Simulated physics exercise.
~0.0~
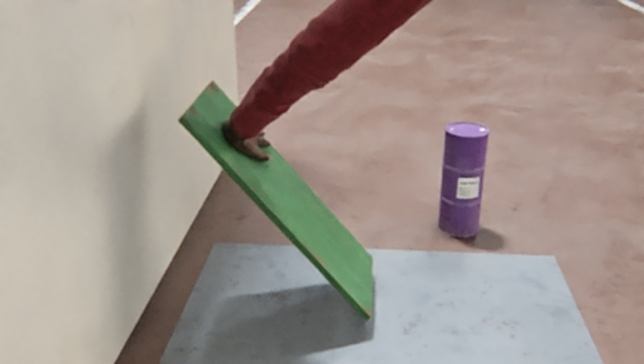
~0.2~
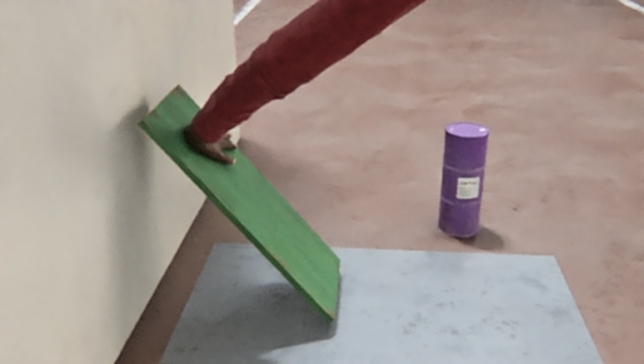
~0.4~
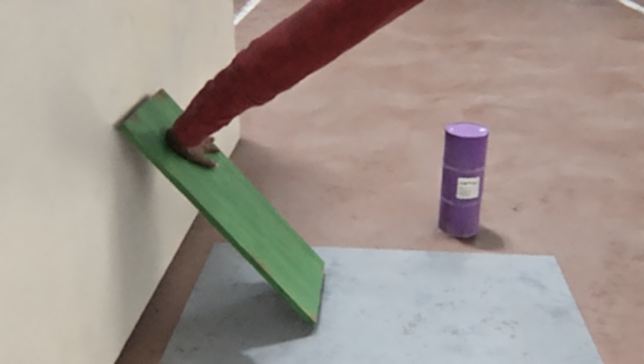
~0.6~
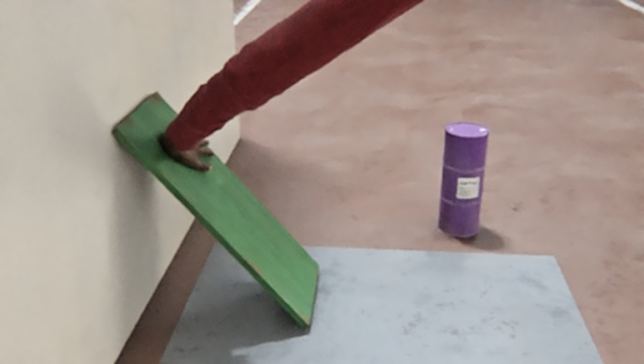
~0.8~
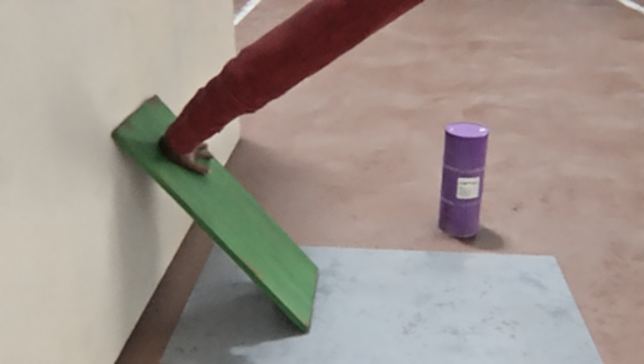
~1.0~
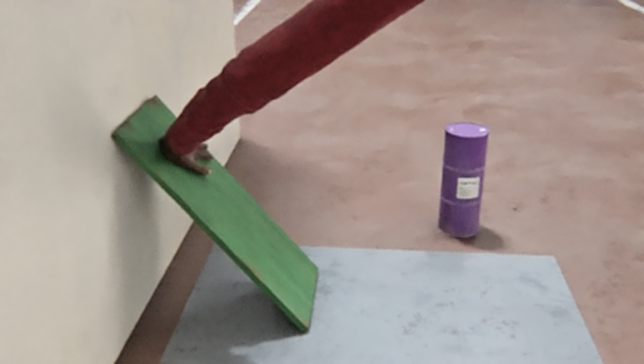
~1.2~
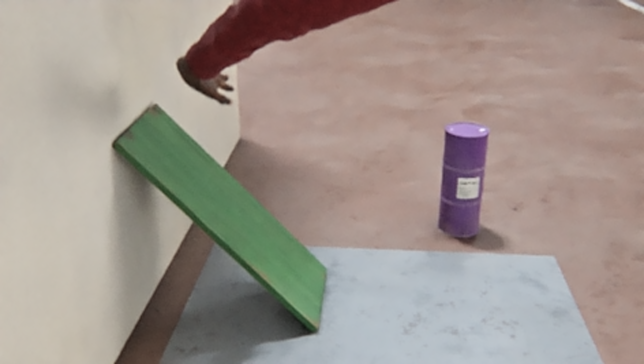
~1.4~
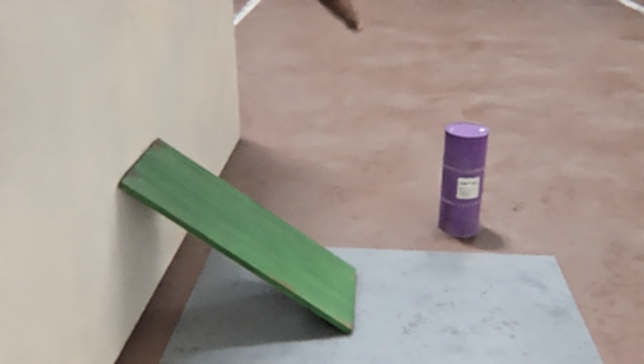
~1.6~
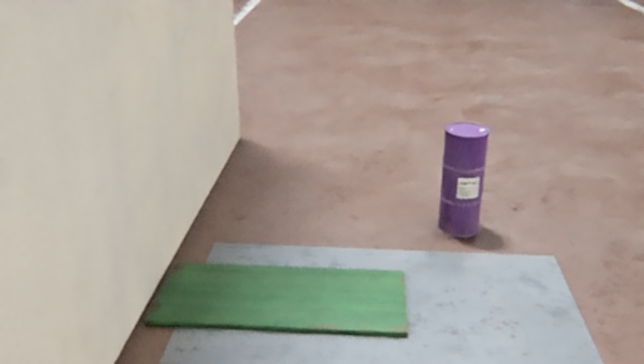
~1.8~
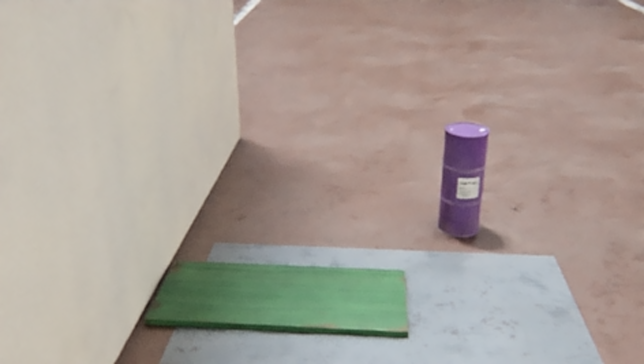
A hand leans a green board against the wall, lets go, and it slides down flat.
